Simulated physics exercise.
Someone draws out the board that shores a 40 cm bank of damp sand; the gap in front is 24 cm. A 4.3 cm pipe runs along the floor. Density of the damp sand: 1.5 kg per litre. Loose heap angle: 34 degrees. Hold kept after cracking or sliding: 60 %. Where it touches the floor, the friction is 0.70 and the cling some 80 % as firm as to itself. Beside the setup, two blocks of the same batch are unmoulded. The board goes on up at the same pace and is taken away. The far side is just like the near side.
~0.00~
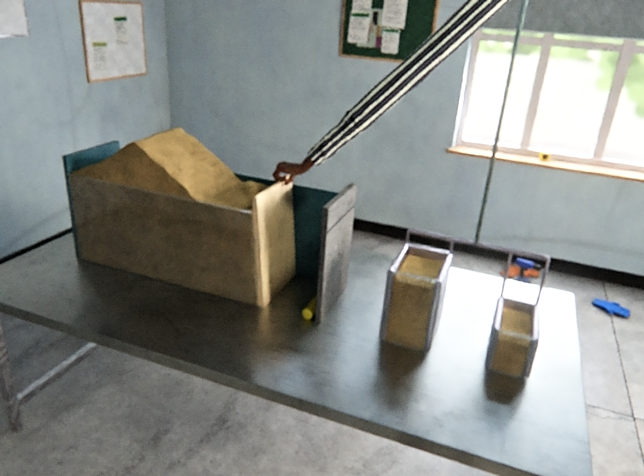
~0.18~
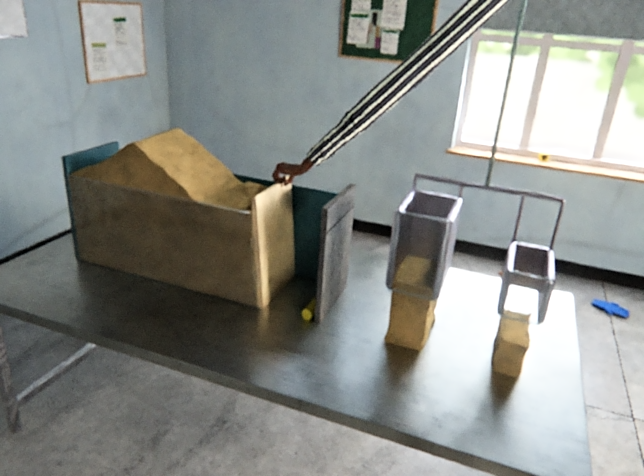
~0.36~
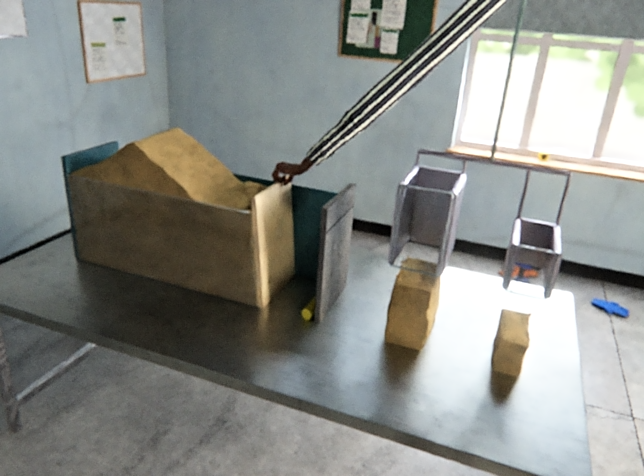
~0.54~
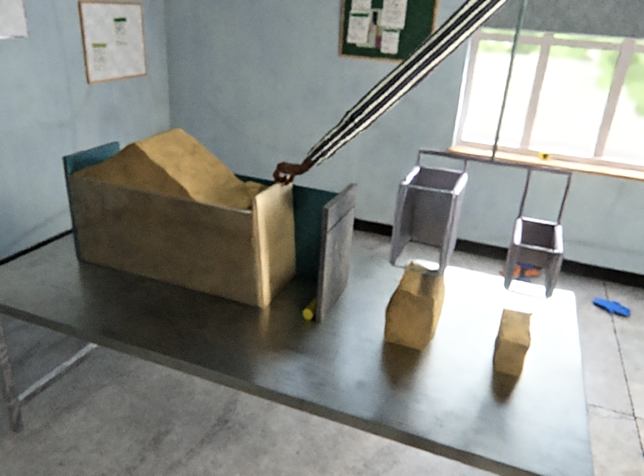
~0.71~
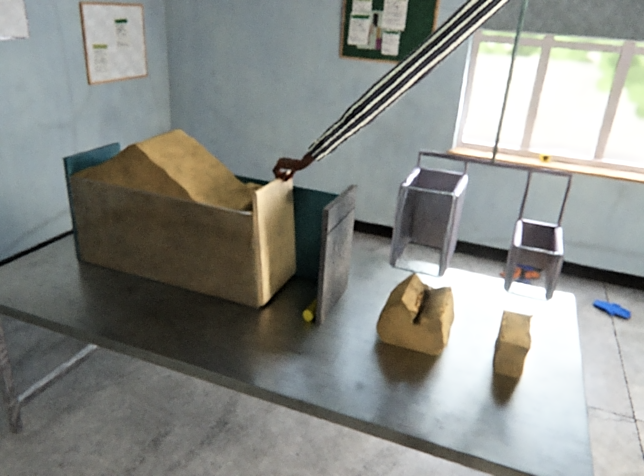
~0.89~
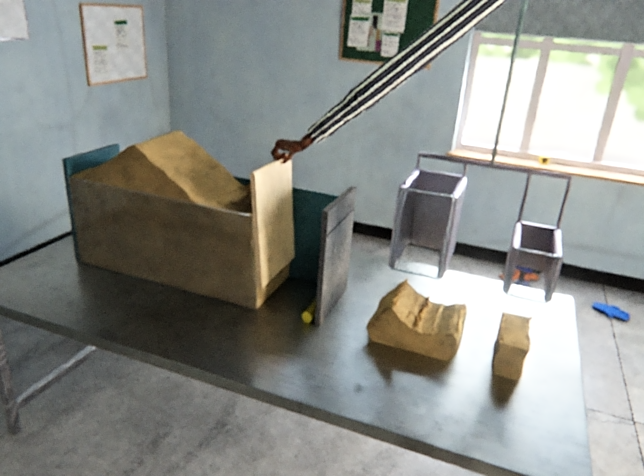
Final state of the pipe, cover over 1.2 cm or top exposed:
Cover over that depth.
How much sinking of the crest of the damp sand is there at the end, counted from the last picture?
I'd put it at close to 0.0 cm.
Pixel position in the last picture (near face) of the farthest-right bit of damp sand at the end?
You'll find it close to (304, 297).
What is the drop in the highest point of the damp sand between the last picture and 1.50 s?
The gap comes to about 0.0 centimetres.
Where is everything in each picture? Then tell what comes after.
In the first frame, top of the board at (253, 212), not yet moved; top of the damp sand at (138, 146); blocks stand 27 cm, 13 cm (left to right).
In the second frame, top of the board at (252, 213), not yet moved; top of the damp sand at (137, 147); blocks stand 26 cm, 13 cm (left to right).
In the third frame, top of the board at (252, 212), not yet moved; top of the damp sand at (137, 146); blocks stand 25 cm, 13 cm (left to right).
In the fourth frame, top of the board at (253, 213), not yet moved; top of the damp sand at (138, 147); blocks stand 23 cm, 13 cm (left to right).
In the fifth frame, top of the board at (253, 208), moved 2.4 cm; top of the damp sand at (139, 148); blocks stand 19 cm, 13 cm (left to right).
In the sixth frame, top of the board at (251, 188), moved 10 cm; top of the damp sand at (138, 149); blocks stand 16 cm, 13 cm (left to right).
After 1.17 s, the face still stands and nothing lies on the pipe.
After 1.50 s, the face still stands and nothing lies on the pipe.
After 1.84 s, the fallen stuff reaches 17 % of the way across and nothing lies on the pipe.
After 2.17 s, the fallen stuff reaches 68 % of the way across and nothing lies on the pipe.
After 2.39 s, at the end, the fallen stuff reaches 79 % of the way across and 2.5 cm lies on the pipe.
